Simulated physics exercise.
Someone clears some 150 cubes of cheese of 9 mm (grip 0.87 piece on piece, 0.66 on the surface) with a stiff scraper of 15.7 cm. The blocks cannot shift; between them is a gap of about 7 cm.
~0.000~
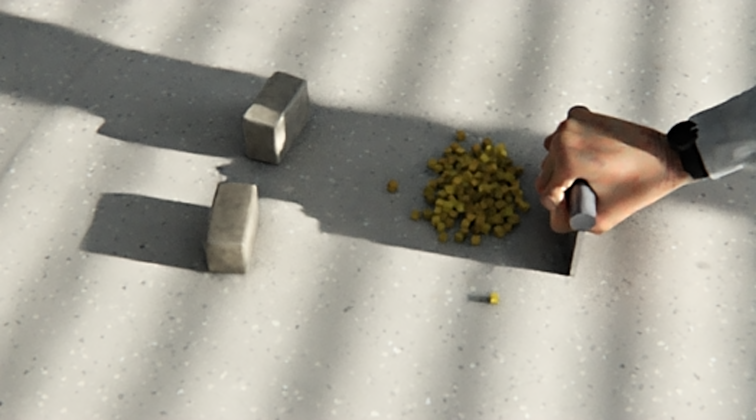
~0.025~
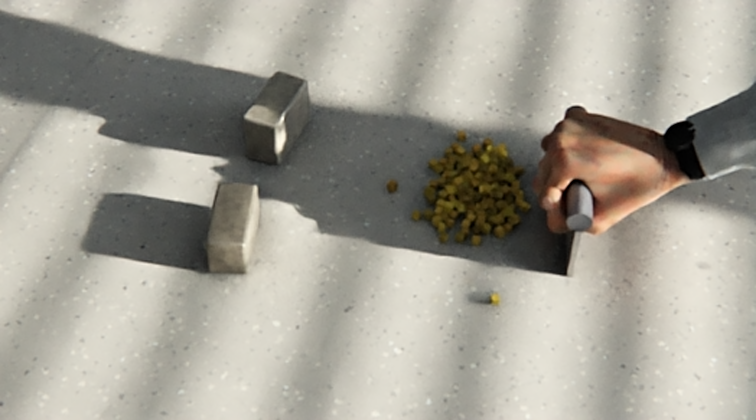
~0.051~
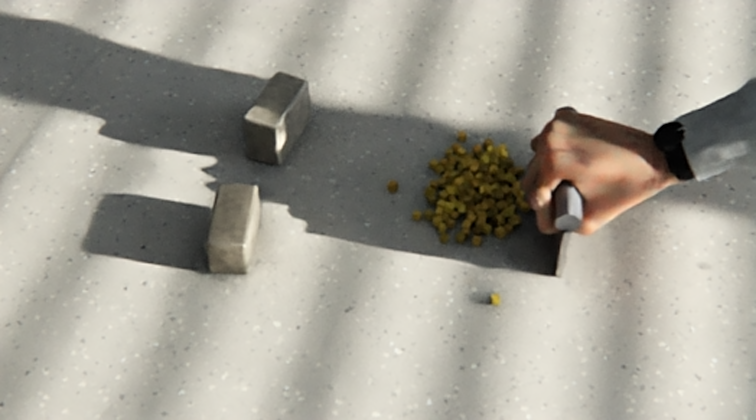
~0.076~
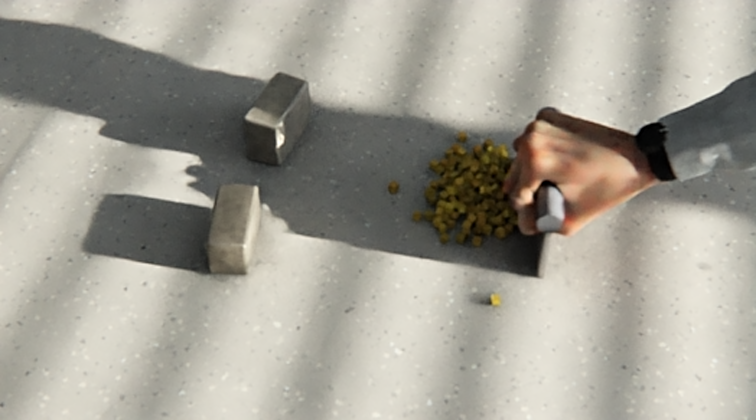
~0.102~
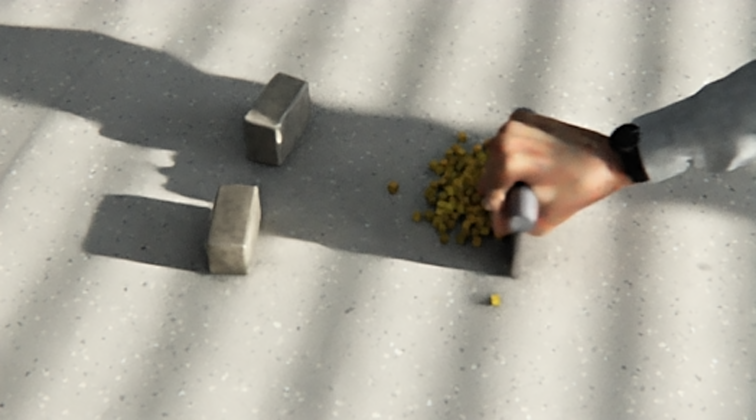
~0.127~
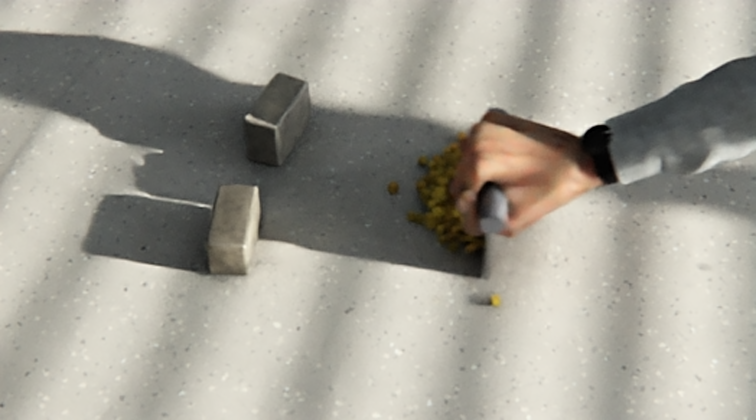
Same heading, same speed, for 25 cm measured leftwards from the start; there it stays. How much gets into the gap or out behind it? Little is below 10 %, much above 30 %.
Through: Middling.
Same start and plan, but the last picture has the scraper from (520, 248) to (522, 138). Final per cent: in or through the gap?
Through 10.
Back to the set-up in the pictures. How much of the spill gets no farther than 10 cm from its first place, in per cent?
About 10 per cent.
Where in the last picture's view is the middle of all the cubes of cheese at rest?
Near (287, 200).
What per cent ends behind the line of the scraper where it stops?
Roughly 20 per cent.
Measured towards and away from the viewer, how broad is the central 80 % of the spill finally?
Roughly 20 cm.
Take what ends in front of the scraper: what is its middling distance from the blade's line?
Roughly 4 cm.
Then, at 0.27 s, scraper 24 cm from its start, spill 21 cm wide; round the far block 5 %, held up before the blocks 95 %.
Then, at 0.41 s, scraper 26 cm from its start, spill 24 cm wide; in or through the gap 15 %, round the near block 5 %, round the far block 10 %, held up before the blocks 70 %.
Then, at 0.54 s, scraper 26 cm from its start, spill 24 cm wide; in or through the gap 20 %, round the near block 5 %, round the far block 10 %, held up before the blocks 70 %.
At rest (1.5 s), in or through the gap 20 %, round the near block 5 %, round the far block 10 %, held up before the blocks 70 %.
